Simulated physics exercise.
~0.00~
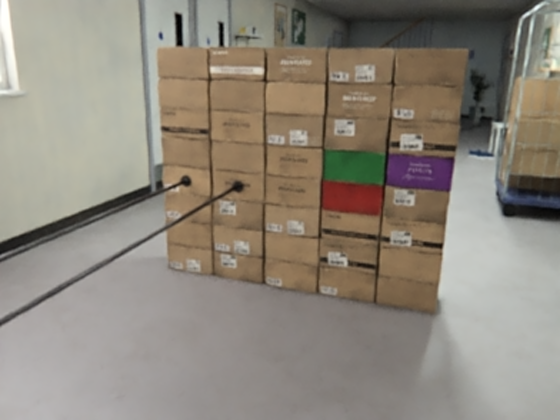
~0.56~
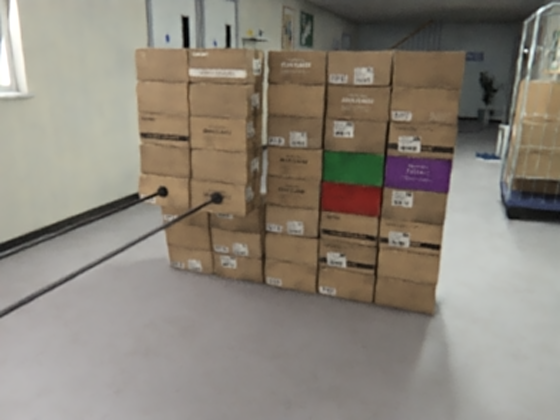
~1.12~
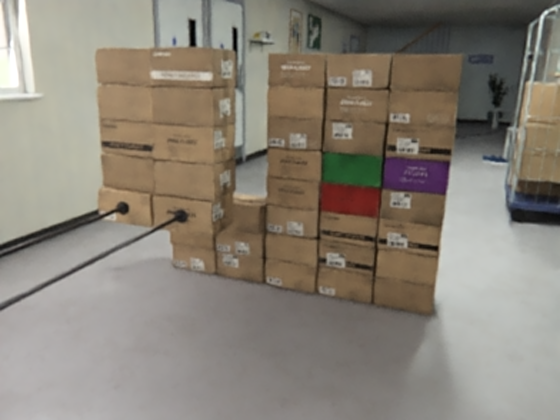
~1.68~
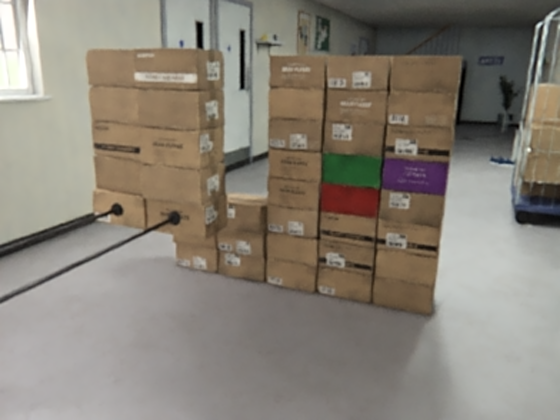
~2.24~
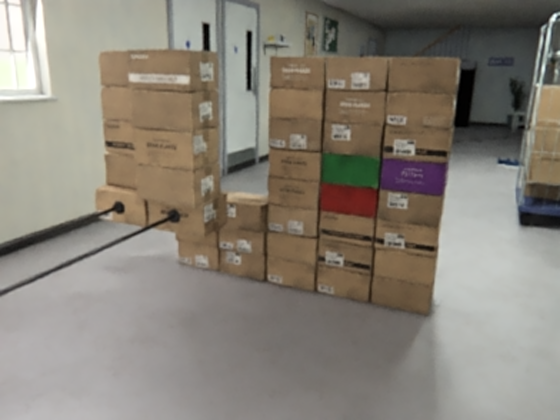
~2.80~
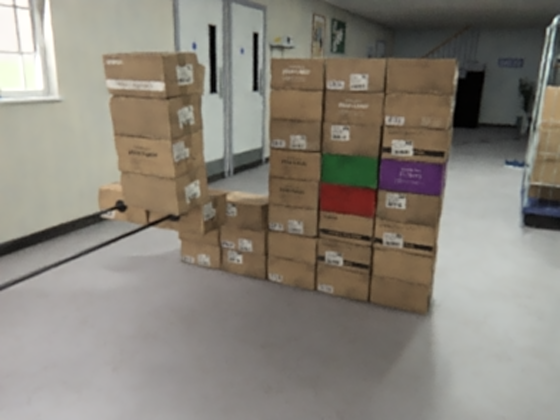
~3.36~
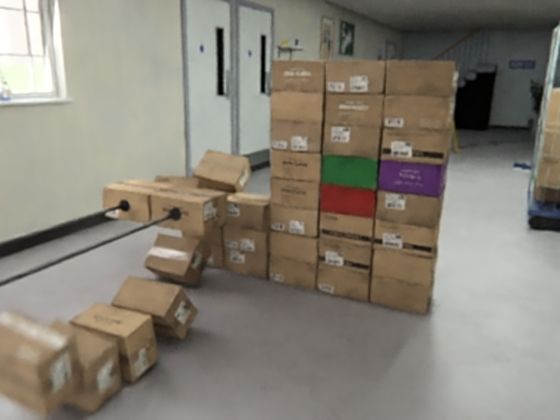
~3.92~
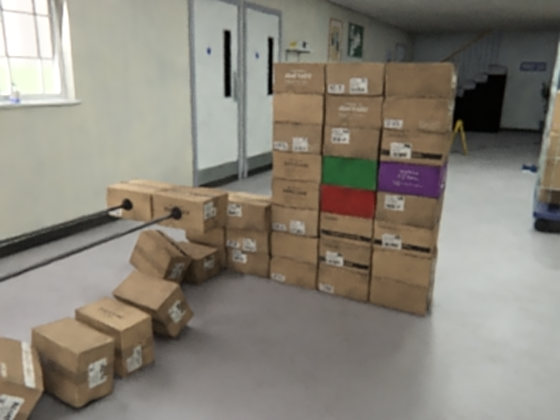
The footage shows two dark rods drawing a neighbouring pair of boxes out of a stacked cardboard wall, carrying the boxes above along until these topple and tumble to the floor at left, while the columns with the green, red and purple boxes stay standing.
